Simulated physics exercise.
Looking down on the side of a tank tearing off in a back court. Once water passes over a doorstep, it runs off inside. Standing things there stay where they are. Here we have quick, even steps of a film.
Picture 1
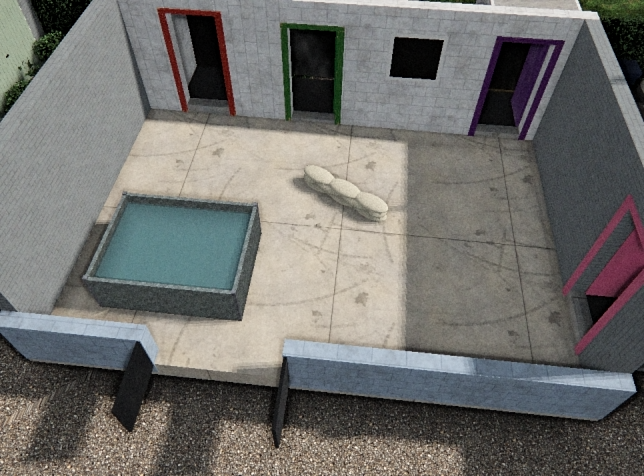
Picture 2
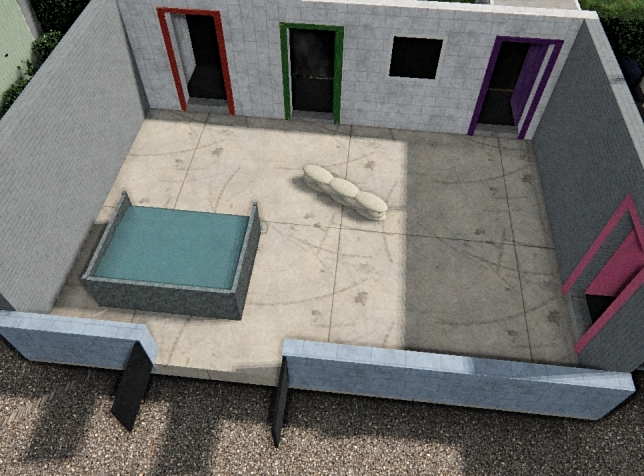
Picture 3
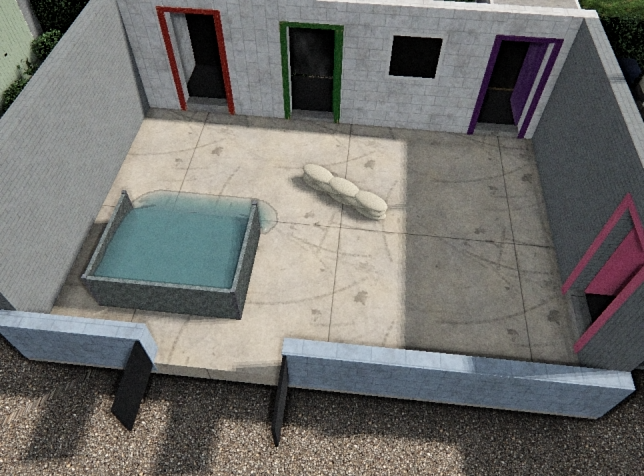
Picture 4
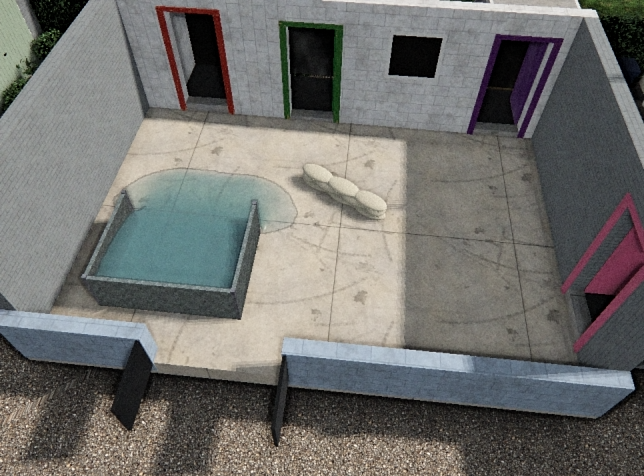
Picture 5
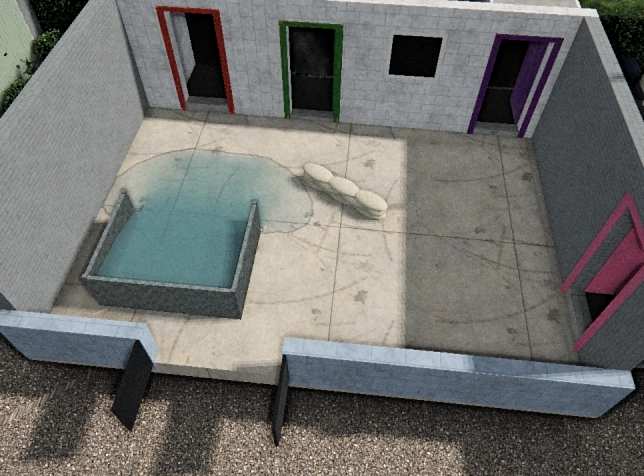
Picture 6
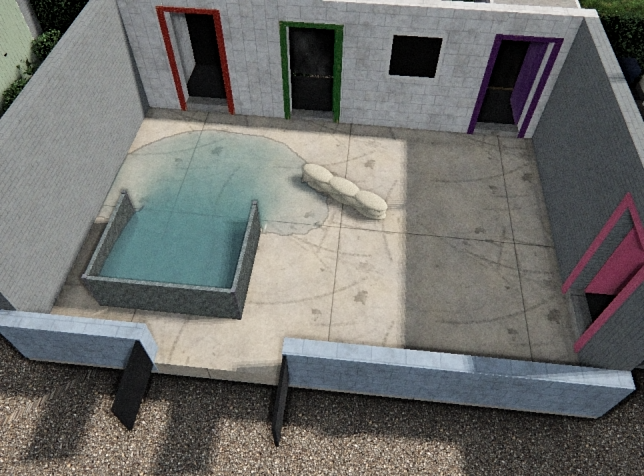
The clip shows a walled courtyard with coloured doorways and an open tank of still water, whose far side gives way; water pours out and spreads across the paved floor toward the back wall, reaching a row of pale sacks.
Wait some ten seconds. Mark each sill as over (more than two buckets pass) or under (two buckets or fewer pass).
The red door is over, the purple door is under, the pink door is under, the green door is over.
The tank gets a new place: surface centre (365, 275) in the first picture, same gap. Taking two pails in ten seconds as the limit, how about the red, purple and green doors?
Results - red: Doesn't reach it; purple: Tops the limit; green: Doesn't reach it.
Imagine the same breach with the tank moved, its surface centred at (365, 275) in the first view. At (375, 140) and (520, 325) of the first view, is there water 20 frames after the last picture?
Hit, spared.
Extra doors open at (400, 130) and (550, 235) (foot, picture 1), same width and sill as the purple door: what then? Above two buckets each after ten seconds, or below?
As listed, these two doors: Remains within bounds, remains within bounds.
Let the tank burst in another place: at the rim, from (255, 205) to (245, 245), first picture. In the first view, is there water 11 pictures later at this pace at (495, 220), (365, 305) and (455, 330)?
So: Wetted, then wetted, then wetted.
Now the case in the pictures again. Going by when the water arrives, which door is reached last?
I'd go with the one in pink.
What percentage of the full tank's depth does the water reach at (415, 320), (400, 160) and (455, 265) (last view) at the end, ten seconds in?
Going in order, that's 12, 2 and 12 %.
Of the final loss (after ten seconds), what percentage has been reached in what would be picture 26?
Near 80 in a hundred.
A moment on, water covers 30 % of the floor; the red door over two buckets in, the purple door not reached, the pink door not reached, the green door under two buckets in.
Next, water covers 35 % of the floor; the red door far over two buckets in, the purple door not reached, the pink door not reached, the green door over two buckets in.
Then, water covers 50 % of the floor; the red door far over two buckets in, the purple door wet at the sill, nothing in, the pink door not reached, the green door far over two buckets in.
Later, water covers 80 % of the floor; the red door far over two buckets in, the purple door wet at the sill, nothing in, the pink door wet at the sill, nothing in, the green door far over two buckets in.
In the end, water covers 90 % of the floor; the red door far over two buckets in, the purple door wet at the sill, nothing in, the pink door wet at the sill, nothing in, the green door far over two buckets in.
